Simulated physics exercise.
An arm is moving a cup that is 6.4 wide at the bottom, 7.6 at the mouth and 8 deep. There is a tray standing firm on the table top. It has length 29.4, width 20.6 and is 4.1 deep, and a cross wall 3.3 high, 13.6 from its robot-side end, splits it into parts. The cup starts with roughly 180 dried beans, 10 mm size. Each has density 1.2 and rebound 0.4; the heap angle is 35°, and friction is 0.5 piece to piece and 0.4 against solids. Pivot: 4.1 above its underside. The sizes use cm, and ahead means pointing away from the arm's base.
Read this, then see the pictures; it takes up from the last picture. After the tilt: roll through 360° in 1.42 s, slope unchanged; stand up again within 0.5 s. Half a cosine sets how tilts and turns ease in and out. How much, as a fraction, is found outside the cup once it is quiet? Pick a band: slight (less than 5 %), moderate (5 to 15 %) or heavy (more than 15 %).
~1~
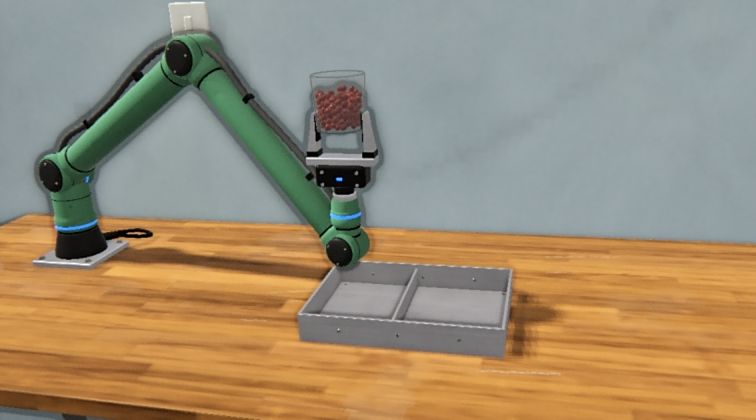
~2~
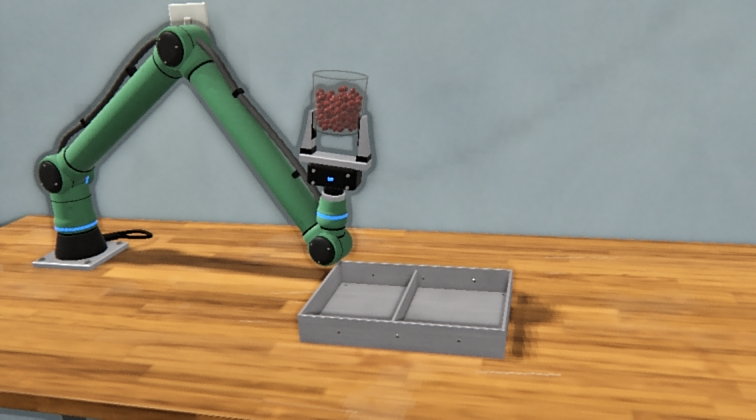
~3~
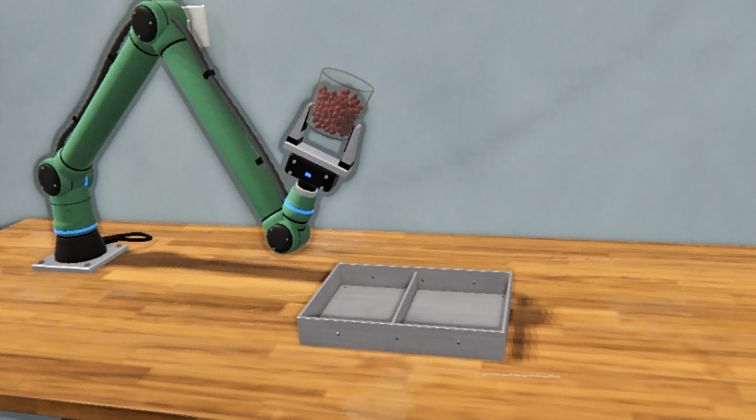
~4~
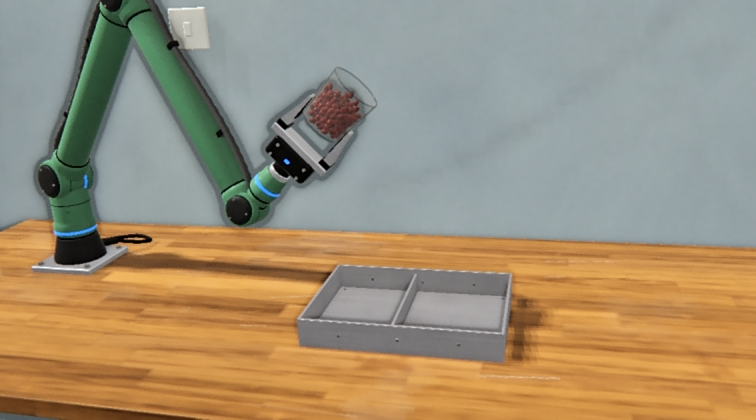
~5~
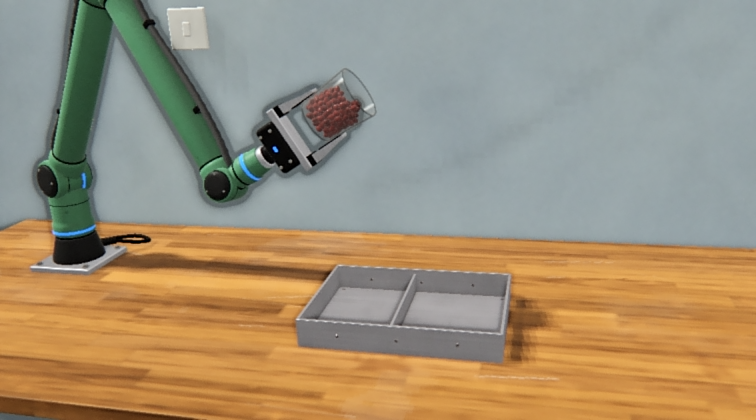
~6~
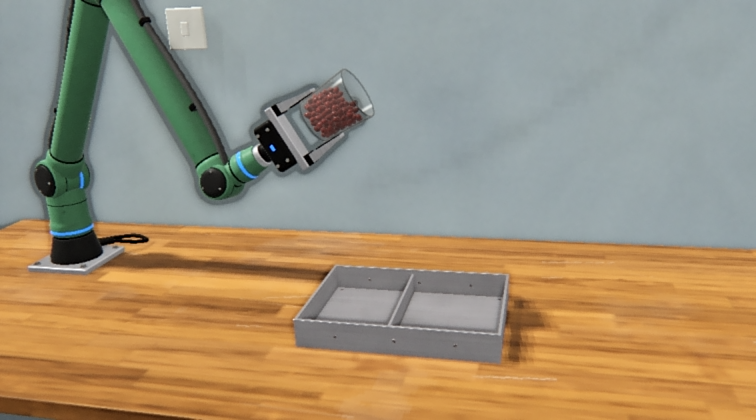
Slight.
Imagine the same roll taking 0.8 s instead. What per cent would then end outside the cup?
Then: Approx. 0 %.
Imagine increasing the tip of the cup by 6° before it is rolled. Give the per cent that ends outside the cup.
It comes to around 0 percent.
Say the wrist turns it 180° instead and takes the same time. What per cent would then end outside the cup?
In that case you'd get close to 0 per cent.
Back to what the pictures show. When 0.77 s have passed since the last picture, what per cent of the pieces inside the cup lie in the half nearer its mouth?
Some 30 per cent.
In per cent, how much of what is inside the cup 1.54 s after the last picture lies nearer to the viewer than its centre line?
Share noted: Close to 40 per cent.
Then, 0.77 s after the last picture, tipped 59°, highest piece 37 above the table; 185 in the cup.
Then, 1.54 s after the last picture, tipped 52°, highest piece 36 above the table; 185 in the cup.
Then, 2.12 s after the last picture, upright, highest piece 37 above the table; 185 in the cup.
Then, 2.82 s after the last picture, upright, highest piece 37 above the table; 185 in the cup.
Final count, 185 in the cup. That is 0 % outside the cup.
